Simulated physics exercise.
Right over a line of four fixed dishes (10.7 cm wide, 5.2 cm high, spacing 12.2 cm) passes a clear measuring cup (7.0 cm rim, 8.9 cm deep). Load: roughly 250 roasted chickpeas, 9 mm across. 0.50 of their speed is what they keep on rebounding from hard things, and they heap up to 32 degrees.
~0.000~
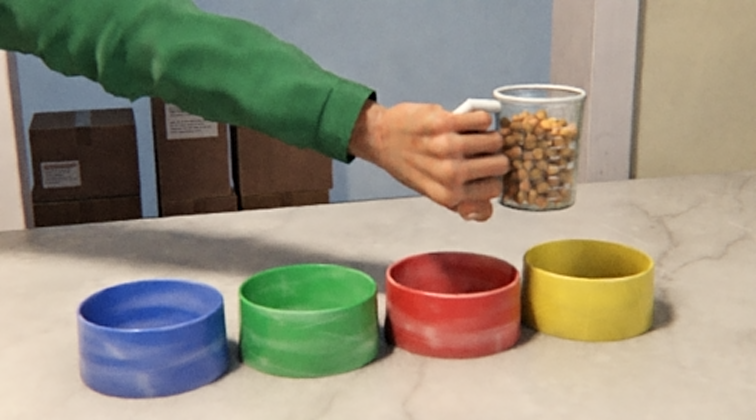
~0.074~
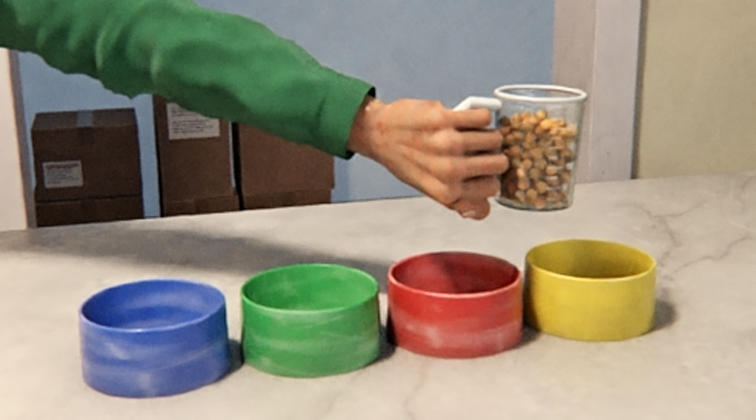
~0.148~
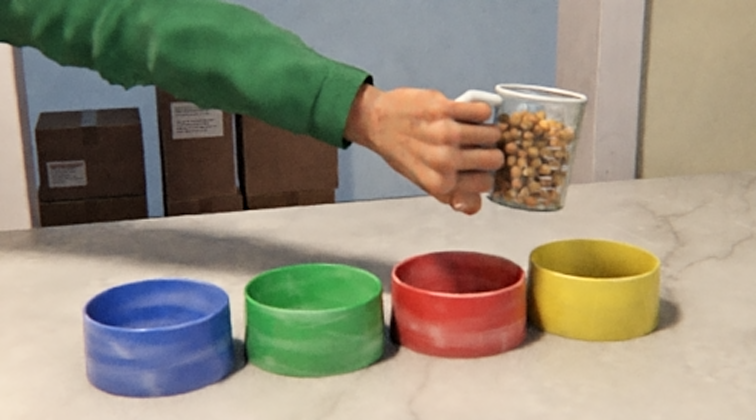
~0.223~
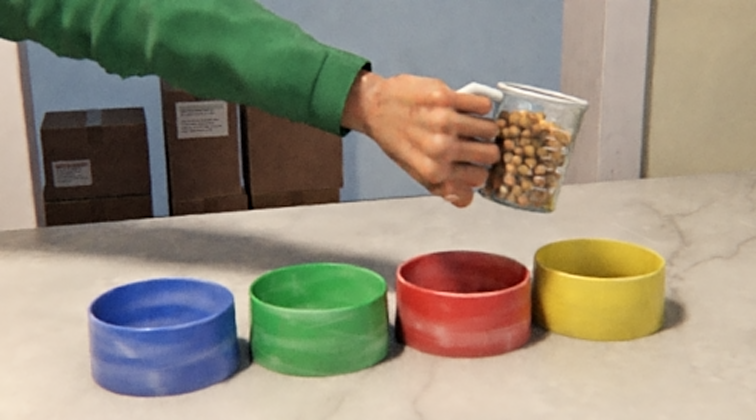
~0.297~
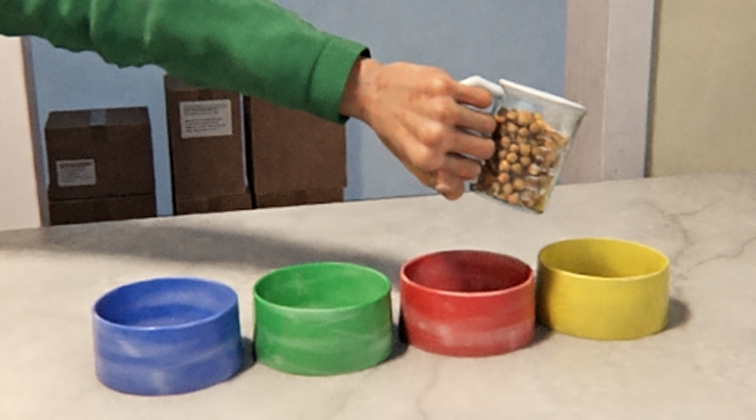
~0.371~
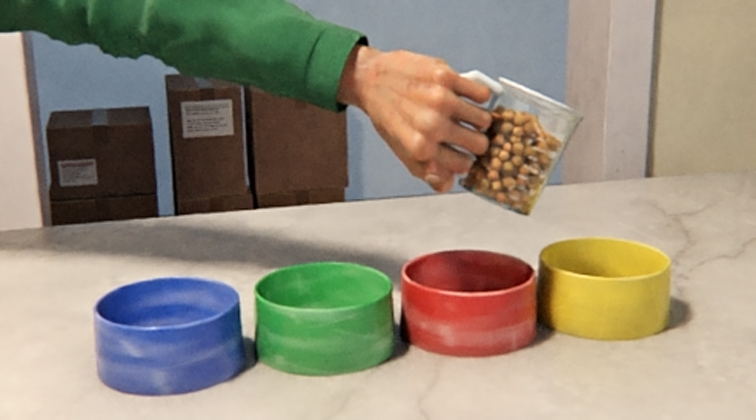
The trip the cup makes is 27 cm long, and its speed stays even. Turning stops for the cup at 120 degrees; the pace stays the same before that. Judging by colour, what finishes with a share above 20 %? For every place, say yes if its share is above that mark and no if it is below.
Red: Yes, blue: No, green: No, yellow: No, counter: No.
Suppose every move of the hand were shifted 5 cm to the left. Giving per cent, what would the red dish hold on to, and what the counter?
Red 10; counter 20.
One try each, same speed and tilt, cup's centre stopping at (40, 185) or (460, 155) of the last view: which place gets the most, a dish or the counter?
Try 1 - red; try 2 - red.
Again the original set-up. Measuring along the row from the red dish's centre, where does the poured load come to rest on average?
It ends up close to 1 cm toward the picture's left edge.
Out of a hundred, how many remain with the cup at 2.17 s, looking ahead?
About 0 %.
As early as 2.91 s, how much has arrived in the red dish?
By that moment, around 90 percent has got there.
After 1.45 s, tilt 114 degrees; cup holds 80 %, red 15 %.
After 2.17 s, tilt 120 degrees; cup holds 0 %, red 90 %.
Then, at 2.91 s, tilt 120 degrees; cup holds 0 %, red 90 %.
By 3.2 s all is still; red 90 %, blue 0 %, green 0 %, yellow 0 %, counter 10 %.
